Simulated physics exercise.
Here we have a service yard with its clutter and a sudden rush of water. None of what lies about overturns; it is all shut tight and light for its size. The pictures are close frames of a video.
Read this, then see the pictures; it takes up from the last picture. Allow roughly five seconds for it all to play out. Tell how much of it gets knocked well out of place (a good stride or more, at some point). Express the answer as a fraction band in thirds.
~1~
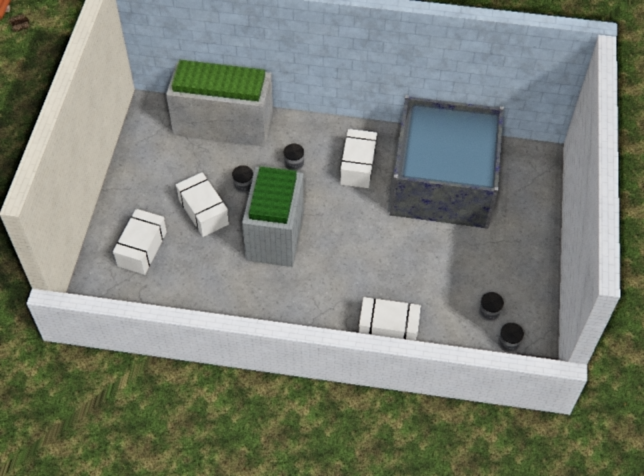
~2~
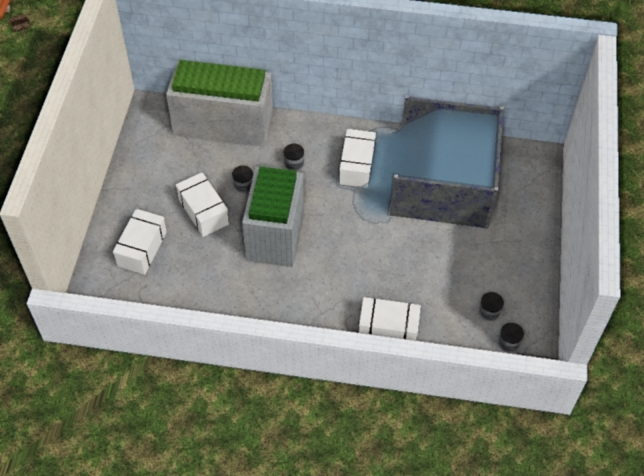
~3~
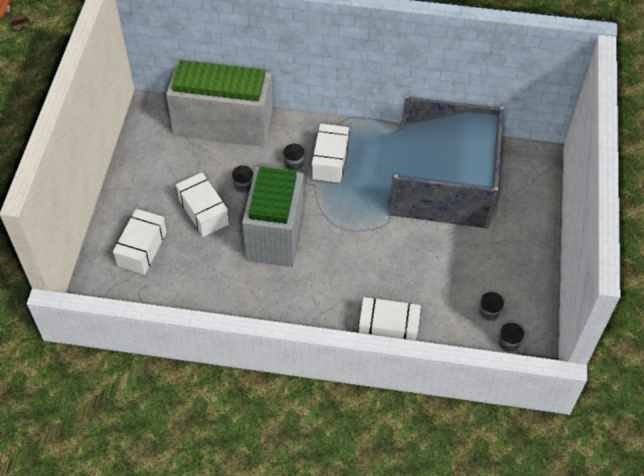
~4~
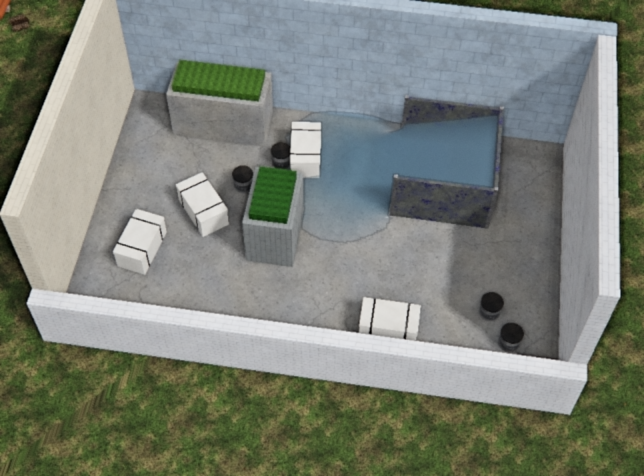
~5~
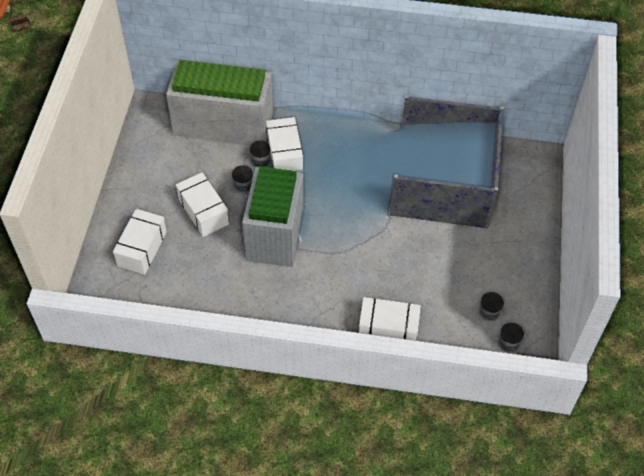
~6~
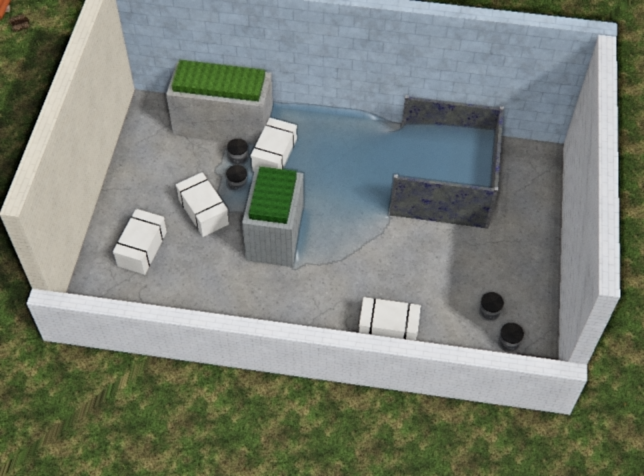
Fraction band: 2/3 or more.
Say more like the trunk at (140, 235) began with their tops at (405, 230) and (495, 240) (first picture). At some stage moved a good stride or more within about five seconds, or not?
In turn: Short of that, short of that.
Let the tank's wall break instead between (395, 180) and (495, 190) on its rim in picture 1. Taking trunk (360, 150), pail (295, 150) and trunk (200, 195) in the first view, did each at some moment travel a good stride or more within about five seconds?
In turn: Stayed within it, stayed within it, stayed within it.
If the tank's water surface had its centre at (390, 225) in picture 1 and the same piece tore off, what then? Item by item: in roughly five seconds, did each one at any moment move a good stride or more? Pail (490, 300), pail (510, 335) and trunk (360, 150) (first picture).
Object by object, in turn: Lingered near its place, lingered near its place, travelled a good distance.
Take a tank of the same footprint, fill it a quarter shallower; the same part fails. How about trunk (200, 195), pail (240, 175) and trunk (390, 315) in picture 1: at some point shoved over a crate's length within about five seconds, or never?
In the order you named them: Went past the threshold, went past the threshold, stayed within the threshold.
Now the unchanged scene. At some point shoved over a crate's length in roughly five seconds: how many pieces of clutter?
Count: 6.
A moment on, 3 of 8 are well off their spots; 1 afloat.
Next, 5 of 8 are well off their spots; 3 afloat.
Later, 5 of 8 are well off their spots; 4 afloat.
In the end, 6 of 8 are well off their spots, and 6 have been at some point; 6 afloat.
